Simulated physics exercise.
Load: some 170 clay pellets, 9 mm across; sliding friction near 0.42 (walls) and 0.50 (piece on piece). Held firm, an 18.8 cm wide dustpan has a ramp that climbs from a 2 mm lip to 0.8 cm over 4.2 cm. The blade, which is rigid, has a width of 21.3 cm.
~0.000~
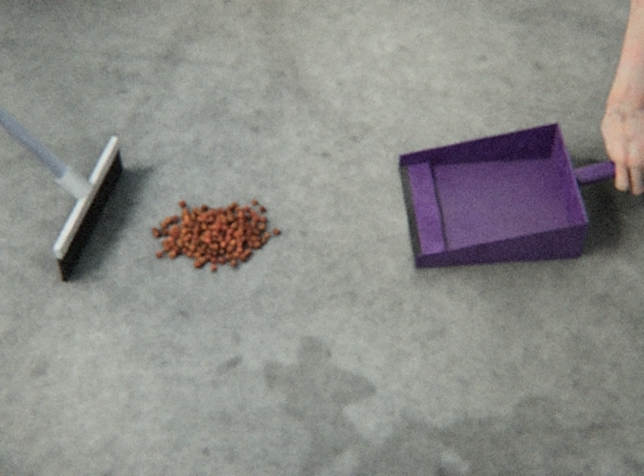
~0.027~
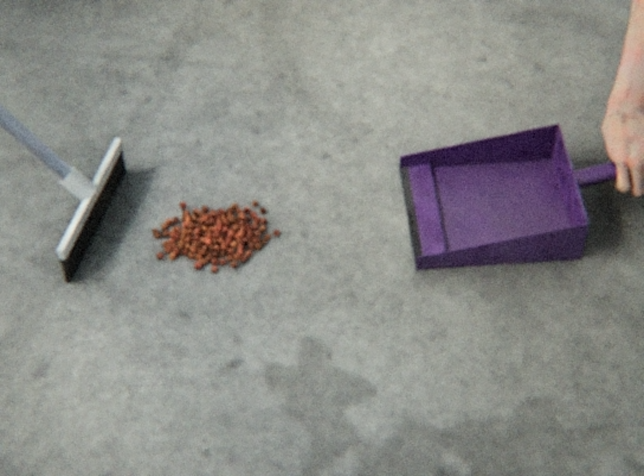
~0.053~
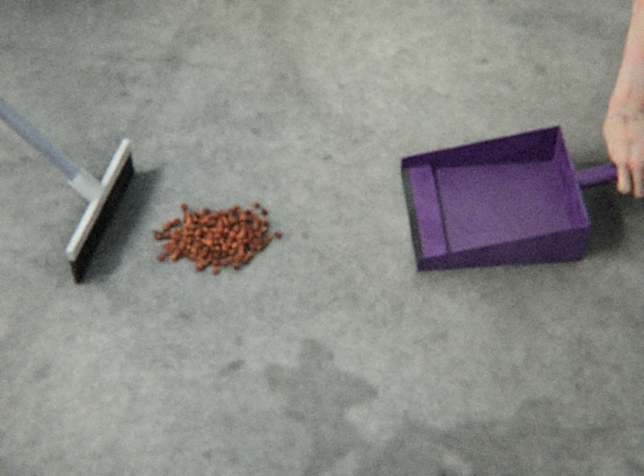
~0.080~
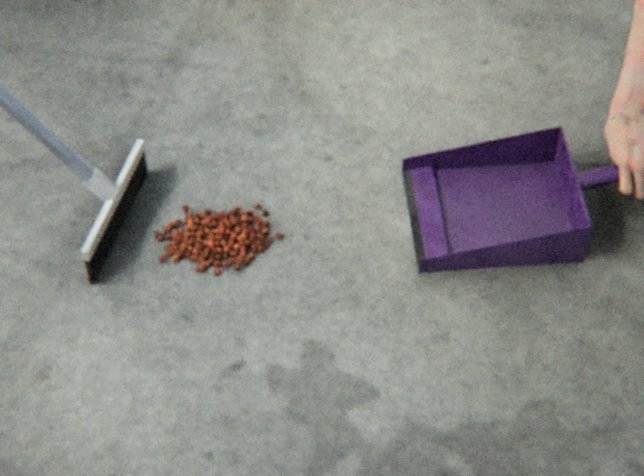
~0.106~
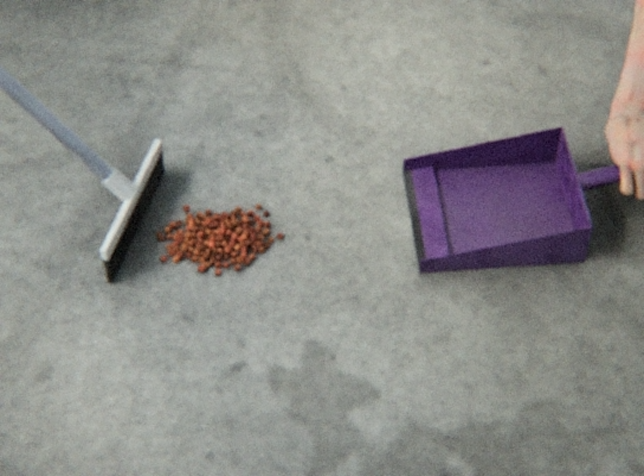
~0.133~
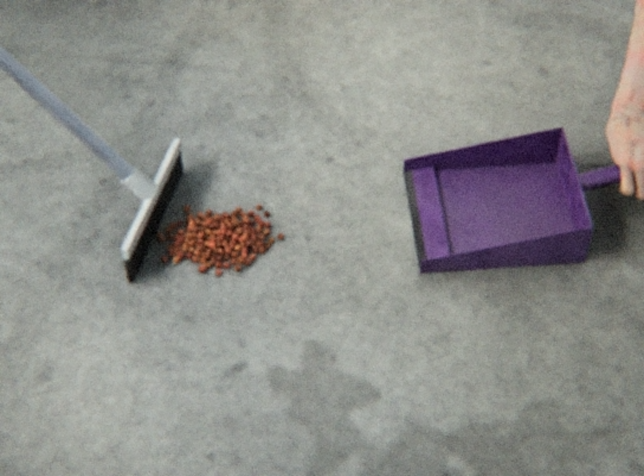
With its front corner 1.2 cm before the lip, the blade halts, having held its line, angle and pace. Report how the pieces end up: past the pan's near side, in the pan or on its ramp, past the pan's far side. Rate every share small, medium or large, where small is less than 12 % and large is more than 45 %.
Ratings - past the pan's near side: Medium; in the pan or on its ramp: Medium; past the pan's far side: Small.
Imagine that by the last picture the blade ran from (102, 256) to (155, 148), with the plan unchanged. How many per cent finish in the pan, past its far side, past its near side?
Pan 5 % / far 0 % / near 30 %.
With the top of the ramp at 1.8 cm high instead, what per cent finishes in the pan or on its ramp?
15 %.
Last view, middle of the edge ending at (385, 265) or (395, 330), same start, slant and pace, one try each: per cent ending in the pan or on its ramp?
I'd expect around 20 percent, then around 5 percent.
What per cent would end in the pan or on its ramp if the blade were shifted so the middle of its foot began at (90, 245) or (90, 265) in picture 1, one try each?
Some 30 and 30 per cent.
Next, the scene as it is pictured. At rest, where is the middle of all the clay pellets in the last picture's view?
(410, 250) or so.
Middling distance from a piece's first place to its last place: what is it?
It works out to some 26 cm.
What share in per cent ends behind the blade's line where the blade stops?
Something like 10 per cent, roughly.
Then, at 0.30 s, middle of the blade 19 cm from the lip; 0 % over the lip, far side 0 %, near side 10 %.
After 0.41 s, middle of the blade 8 cm from the lip; 0 % over the lip, far side 0 %, near side 25 %.
After 0.65 s, middle of the blade 5 cm from the lip; 25 % over the lip, far side 0 %, near side 35 %.
In the end, at 1.1 s, near side 35 %, pan 25 %, far side 0 %, in front of the lip or behind the blade 40 %.
